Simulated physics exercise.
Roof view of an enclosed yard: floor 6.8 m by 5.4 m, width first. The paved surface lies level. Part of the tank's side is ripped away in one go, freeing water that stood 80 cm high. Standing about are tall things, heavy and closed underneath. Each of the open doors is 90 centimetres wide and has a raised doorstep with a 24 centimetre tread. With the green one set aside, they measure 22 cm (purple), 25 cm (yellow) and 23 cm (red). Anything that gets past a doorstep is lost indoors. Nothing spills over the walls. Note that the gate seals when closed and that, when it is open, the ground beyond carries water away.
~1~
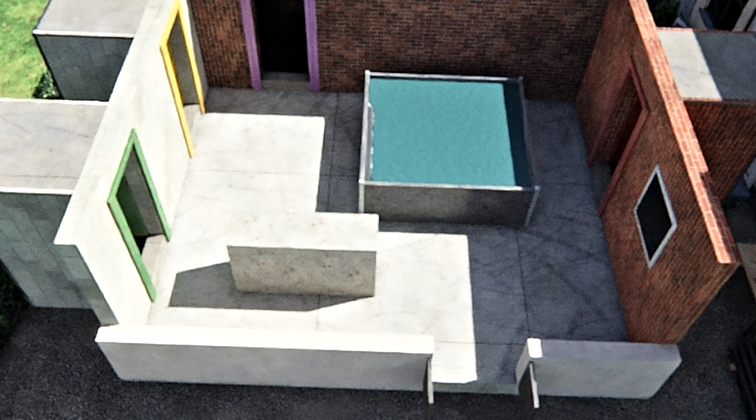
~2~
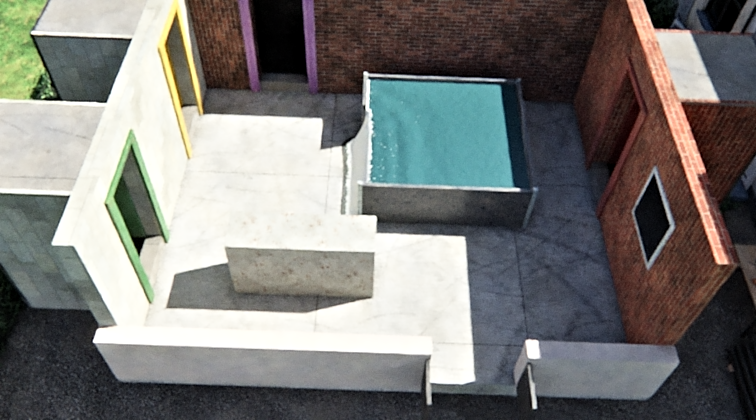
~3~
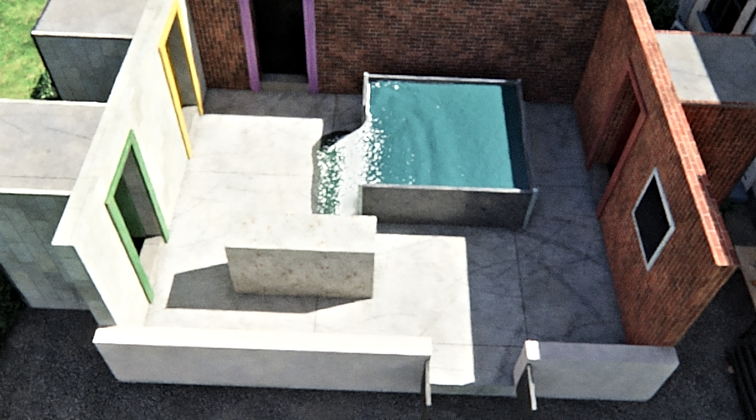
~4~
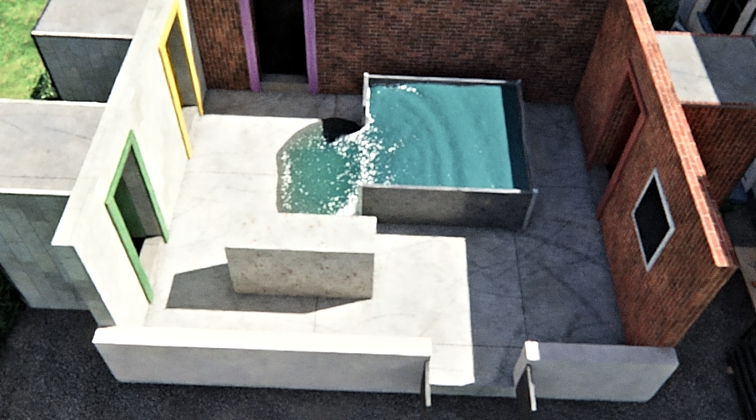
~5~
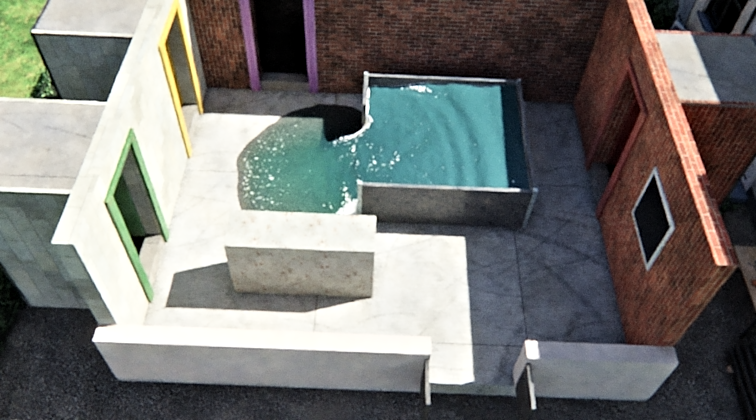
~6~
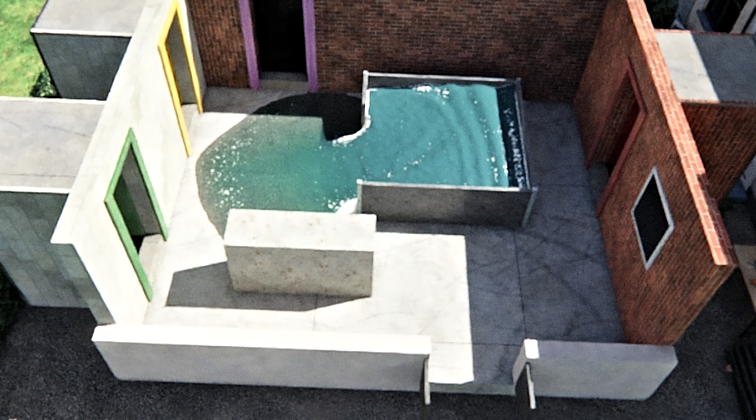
The clip opens on a walled yard seen from above, with still, blue-green water filling a raised tank near the back. The tank's left side gives way and water pours through, spreading leftward across the pale paving in a widening, rounded sheet while ripples cross the tank and the green doorway stays dry.
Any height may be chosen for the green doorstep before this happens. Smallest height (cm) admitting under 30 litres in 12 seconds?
Roughly 32 cm.
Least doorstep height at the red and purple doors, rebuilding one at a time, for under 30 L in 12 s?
About 15 cm at red and 16 cm at purple.
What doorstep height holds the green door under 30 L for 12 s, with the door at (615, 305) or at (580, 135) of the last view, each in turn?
First place around 16 cm, second around 15 cm.
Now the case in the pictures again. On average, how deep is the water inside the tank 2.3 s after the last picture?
Average depth: Approx. 32 cm.
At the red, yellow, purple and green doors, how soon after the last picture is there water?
Front arrival: Red 4.5 seconds, yellow 0.1 seconds, purple 0.1 seconds, green 0.4 seconds.
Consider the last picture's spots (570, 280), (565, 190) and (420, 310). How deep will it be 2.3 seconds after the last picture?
Some 0, 0 and 0 cm.
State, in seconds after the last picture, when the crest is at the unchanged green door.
That happens close to 1.4 s on the clock.
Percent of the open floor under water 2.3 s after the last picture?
About 55 per cent.
Then, 0.7 s after the last picture water covers 35 % of the floor, deepest (47 cm) near (190, 191); 26 cm at the green door, 0 litres in over its 21 cm doorstep.
Then, 2.3 s after the last picture water covers 55 % of the floor, deepest (46 cm) near (139, 341); 31 cm at the green door, 98 litres in over its 21 cm doorstep.
Then, 11.3 s after the last picture water covers 95 % of the floor, deepest (20 cm) near (580, 167); 12 cm at the green door, 124 litres in over its 21 cm doorstep.
At the green door as built, the water peaked near 39 cm, 1.3 s after the last picture.
With a doorstep of 29 cm, 44 litres would have come in within the 12 s; with 39 cm, 7 litres. So under 30 litres takes about 32 cm.
